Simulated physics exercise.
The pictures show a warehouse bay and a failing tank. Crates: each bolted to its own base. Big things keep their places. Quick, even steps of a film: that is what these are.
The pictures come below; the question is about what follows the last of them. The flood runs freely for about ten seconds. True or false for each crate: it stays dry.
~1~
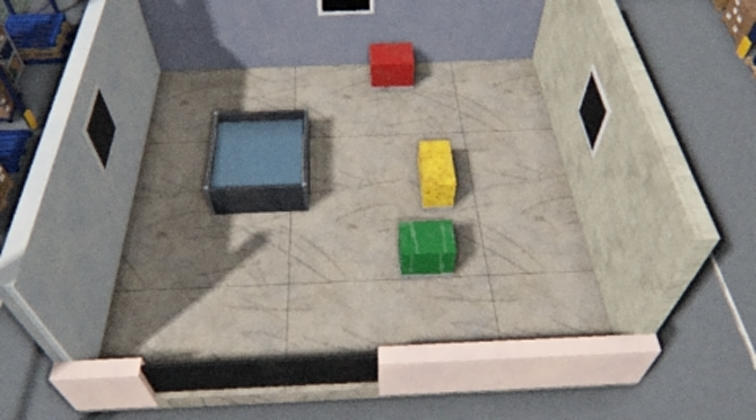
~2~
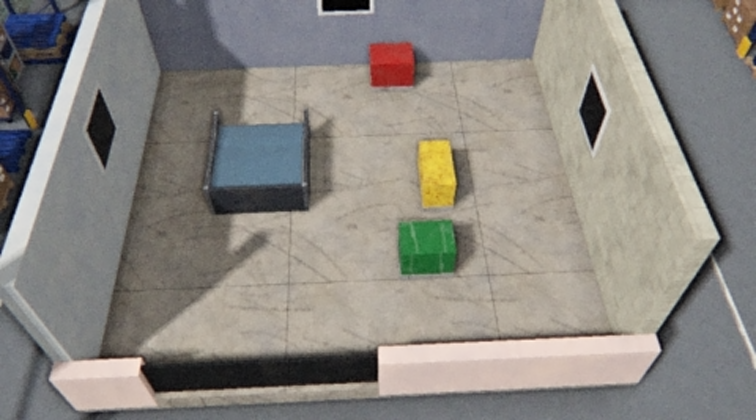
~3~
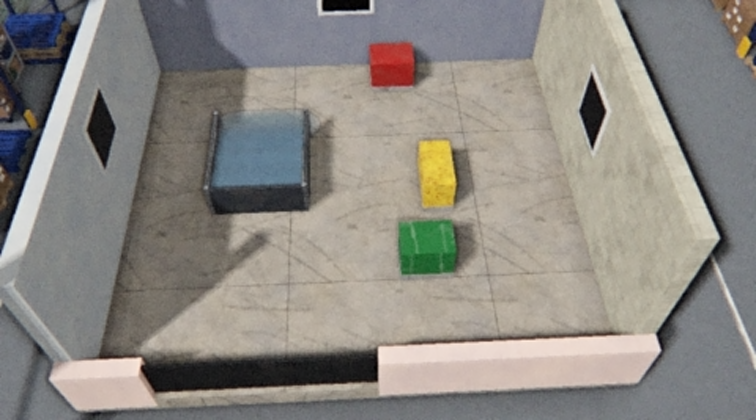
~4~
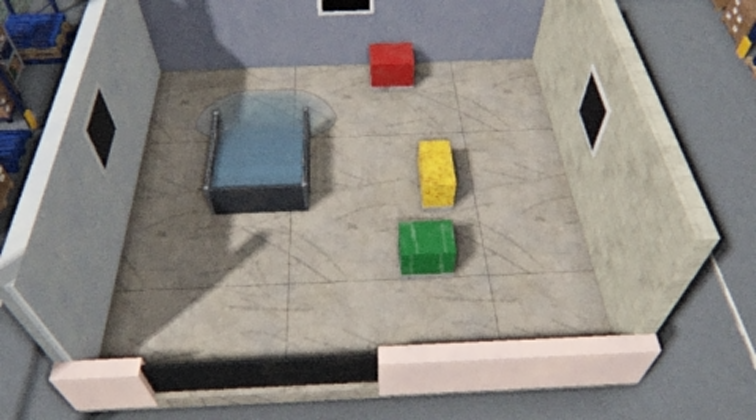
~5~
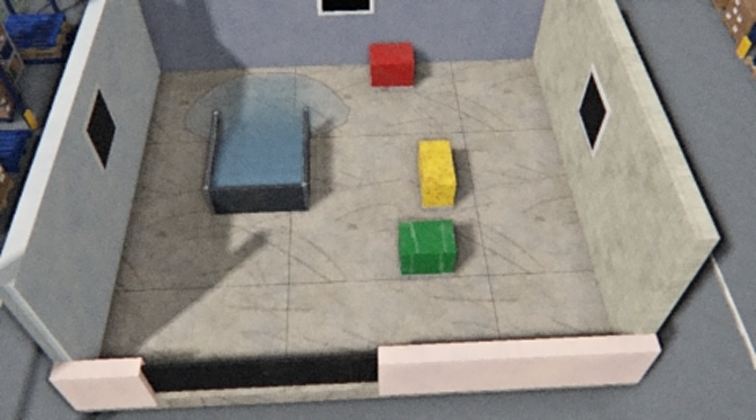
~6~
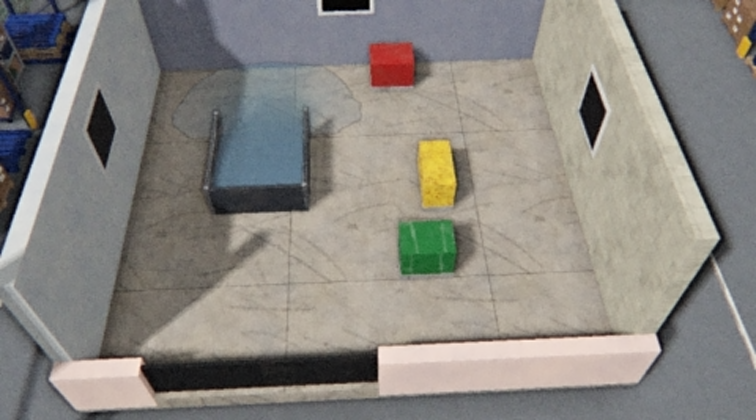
Yellow crate: True, it stays dry; green crate: True, it stays dry; red crate: False, it gets wet.
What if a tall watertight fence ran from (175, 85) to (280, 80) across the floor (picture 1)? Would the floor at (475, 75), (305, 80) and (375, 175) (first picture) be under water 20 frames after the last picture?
One by one: Soaked, soaked, soaked.
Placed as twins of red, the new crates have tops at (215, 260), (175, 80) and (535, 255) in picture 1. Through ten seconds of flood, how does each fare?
Listed order: Unflooded / flooded / unflooded.
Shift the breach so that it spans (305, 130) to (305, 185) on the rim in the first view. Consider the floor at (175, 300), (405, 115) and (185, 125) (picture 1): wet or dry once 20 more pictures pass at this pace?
So it's nothing at the first, liquid at the second and nothing at the third.
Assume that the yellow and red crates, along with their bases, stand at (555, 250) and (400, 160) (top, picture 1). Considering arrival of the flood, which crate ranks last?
It's the green-painted one.
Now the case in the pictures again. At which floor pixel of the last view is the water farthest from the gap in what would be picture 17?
At roughly (479, 63).
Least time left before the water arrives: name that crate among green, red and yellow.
The answer is the red one.
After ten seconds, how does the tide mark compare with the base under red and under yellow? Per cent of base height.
Peak levels: Approx. 230 % then 50 %.
A moment on, water covers 15 % of the floor; the yellow crate not reached, the green crate not reached, the red crate water round its plinth.
Next, water covers 20 % of the floor; the yellow crate not reached, the green crate not reached, the red crate water round its plinth.
Then, water covers 40 % of the floor; the yellow crate water round its plinth, the green crate not reached, the red crate water round its plinth.
Later, water covers 65 % of the floor; the yellow crate water round its plinth, the green crate water round its plinth, the red crate water round its plinth.
In the end, water covers 90 % of the floor; the yellow crate stayed above the water, the green crate stayed above the water, the red crate was topped.
